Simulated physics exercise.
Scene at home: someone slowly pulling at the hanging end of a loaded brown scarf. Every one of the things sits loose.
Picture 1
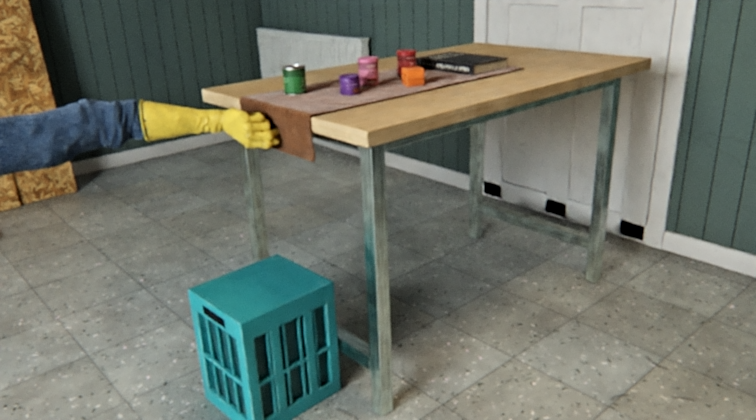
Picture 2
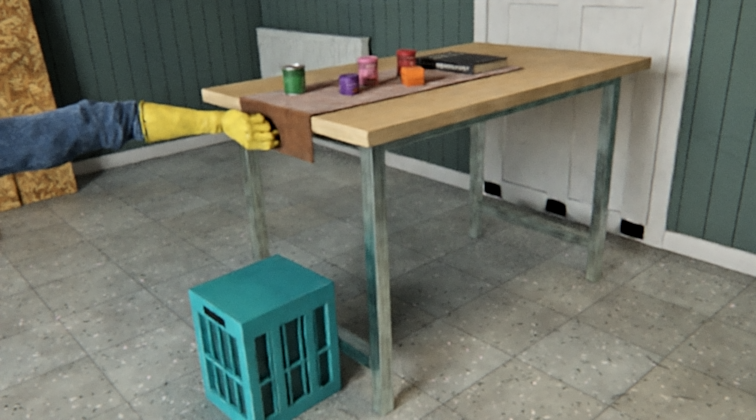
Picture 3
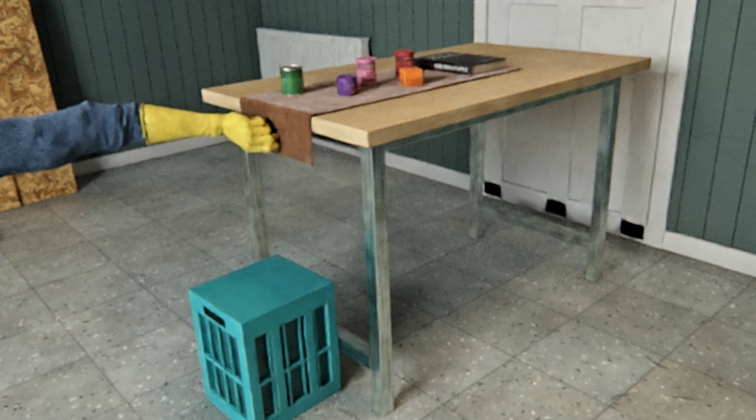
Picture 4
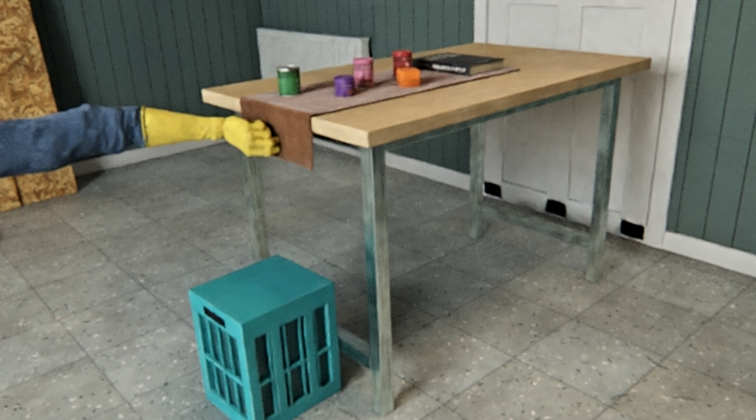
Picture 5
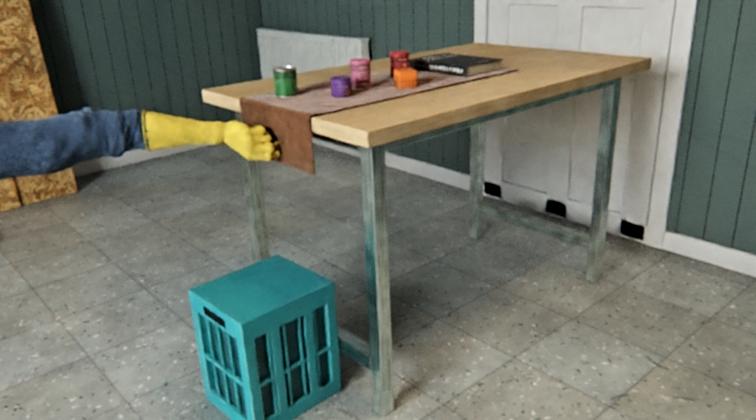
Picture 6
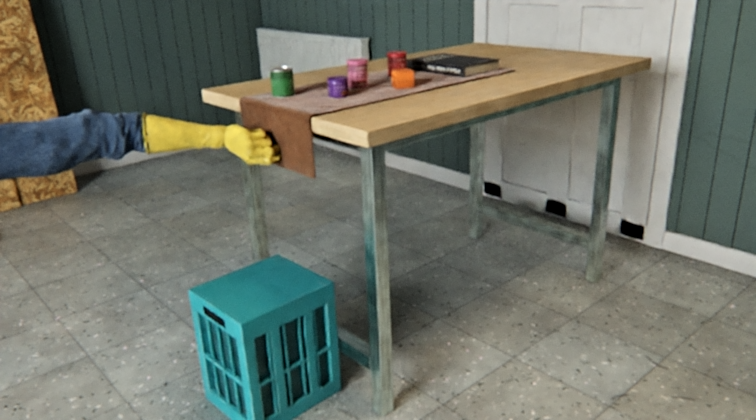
In a room with dark green panelled walls, a yellow-gloved hand grips the hanging end of a brown cloth on a wooden table above a teal crate. The hand draws the cloth slowly down, and the small colourful containers on it shift slightly left, toward the table's near edge.
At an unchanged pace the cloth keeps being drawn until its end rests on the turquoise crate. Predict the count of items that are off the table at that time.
Three things are going to come down.
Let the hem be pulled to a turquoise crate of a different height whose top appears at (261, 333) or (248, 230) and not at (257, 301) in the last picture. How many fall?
Respectively 4 and 1.
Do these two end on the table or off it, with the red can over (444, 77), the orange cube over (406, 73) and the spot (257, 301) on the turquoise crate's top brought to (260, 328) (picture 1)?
Here's what happens: The red can remains aboard, the orange cube remains aboard.
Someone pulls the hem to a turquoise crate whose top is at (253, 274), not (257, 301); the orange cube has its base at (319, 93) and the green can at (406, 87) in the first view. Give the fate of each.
The orange cube is carried off, the green can survives.
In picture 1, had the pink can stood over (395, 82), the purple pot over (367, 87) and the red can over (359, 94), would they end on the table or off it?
The pink can stays aboard, the purple pot is lost, the red can is lost.
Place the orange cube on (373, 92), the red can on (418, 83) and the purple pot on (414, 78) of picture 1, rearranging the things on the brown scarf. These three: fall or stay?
The orange cube is carried off; the red can stays on; the purple pot survives.
Soon after, hem near (281, 212); green can gone.
Then, hem near (284, 256); green can and purple pot gone.
Further on, hem on the crate; green can, purple pot and pink can gone.
At rest, hem on the crate; green can, purple pot and pink can gone. The count of fallen things is three.
